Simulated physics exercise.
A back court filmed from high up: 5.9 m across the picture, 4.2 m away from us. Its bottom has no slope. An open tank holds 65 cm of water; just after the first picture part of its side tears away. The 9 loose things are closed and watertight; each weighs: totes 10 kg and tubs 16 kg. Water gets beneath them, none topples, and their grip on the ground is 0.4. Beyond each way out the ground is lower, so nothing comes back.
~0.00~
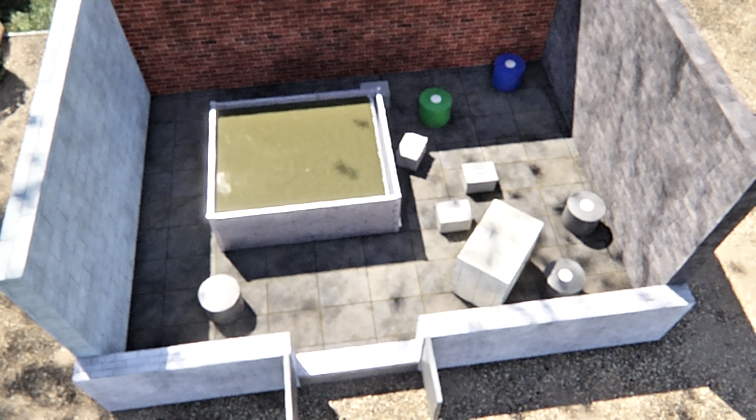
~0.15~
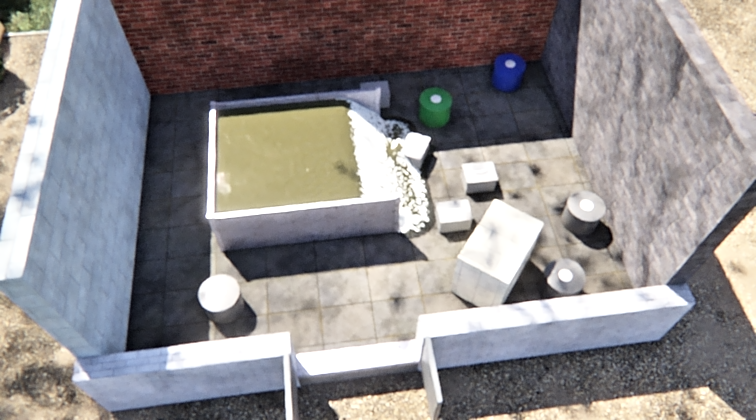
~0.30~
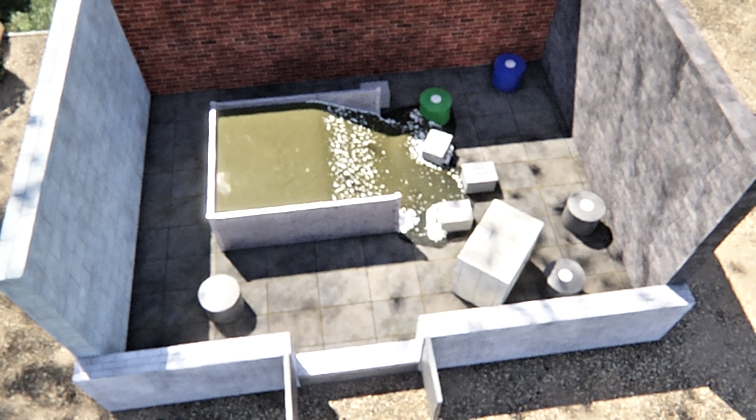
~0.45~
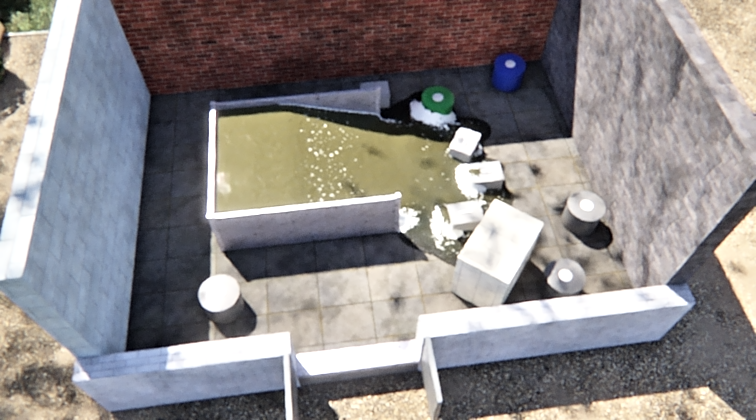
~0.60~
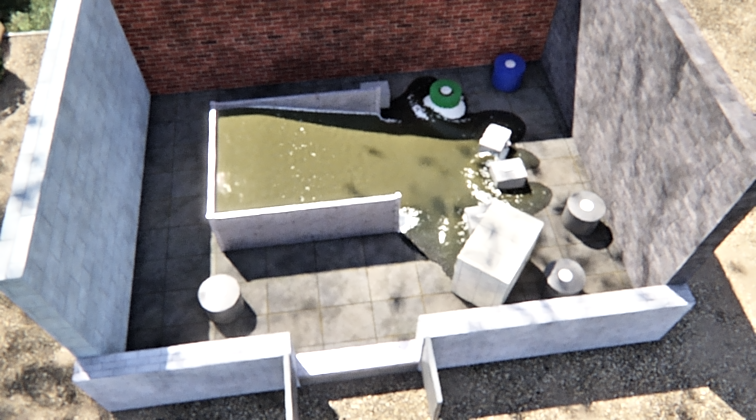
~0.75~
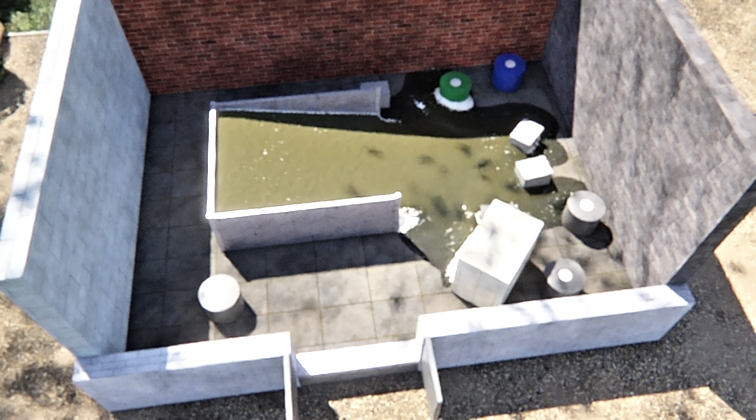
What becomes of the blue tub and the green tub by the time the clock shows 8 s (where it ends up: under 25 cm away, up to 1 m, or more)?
Blue tub ends far away; green tub gets carried off.
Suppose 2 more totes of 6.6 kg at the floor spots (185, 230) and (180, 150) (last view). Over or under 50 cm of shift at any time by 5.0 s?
In that order: Less, under.
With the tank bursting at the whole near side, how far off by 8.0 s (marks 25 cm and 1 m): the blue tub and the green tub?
Then the blue tub stays put, the green tub barely shifts.
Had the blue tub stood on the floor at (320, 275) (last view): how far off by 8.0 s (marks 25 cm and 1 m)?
It holds its place.
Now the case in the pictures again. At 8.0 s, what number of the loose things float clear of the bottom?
I count 3.
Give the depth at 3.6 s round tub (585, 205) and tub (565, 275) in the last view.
About 24 and 27 cm.
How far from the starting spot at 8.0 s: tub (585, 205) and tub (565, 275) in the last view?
In that order: 30 cm, 50 cm.
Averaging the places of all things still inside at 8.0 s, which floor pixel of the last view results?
Around (371, 207).
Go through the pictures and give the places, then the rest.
The first picture shows the blue tub at (510, 64) rests on the ground; the green tub at (436, 99), on the bottom; water covers 3.5 m2; 0 of 9 have shifted.
The second picture shows the blue tub at (510, 64) rests on the ground; the green tub at (436, 99) rests on the ground; 4.4 m2 under water; 0 of 9 have shifted.
The third picture shows the blue tub at (510, 64), on the bottom; the green tub at (436, 99), on the bottom; water covers 5.3 m2; 1 of 9 have shifted.
The fourth picture shows the blue tub at (510, 64), on the bottom; the green tub at (438, 98) rests on the ground, 4 cm from its start; water covers 6.5 m2; 3 of 9 have shifted.
The fifth picture shows the blue tub at (510, 64), on the bottom; the green tub at (446, 91) rests on the ground, 22 cm from its start; water covers 7.9 m2; 4 of 9 have shifted.
The sixth picture shows the blue tub at (510, 64) rests on the ground; the green tub at (456, 83), on the bottom, 44 cm from its start; water covers 9.4 m2; 4 of 9 have shifted.
After 1.6 s the blue tub is near (529, 55), 0.3 m from its start, afloat; the green tub is near (499, 54), 1.3 m from its start, afloat; 0 of 9 are out; 5 afloat.
After 3.6 s the blue tub is near (432, 70), 1.2 m from its start, afloat; the green tub is near (380, 80), 0.8 m from its start, afloat; 0 of 9 are out; 7 afloat.
After 5.6 s the blue tub is near (244, 94), 3.8 m from its start, aground; the green tub is near (179, 89), 3.6 m from its start, afloat; 0 of 9 are out; 7 afloat.
After 8.0 s the blue tub is near (196, 127), 4.5 m from its start, afloat; the green tub is near (172, 150), 3.6 m from its start, aground; 0 of 9 are out; 3 afloat.
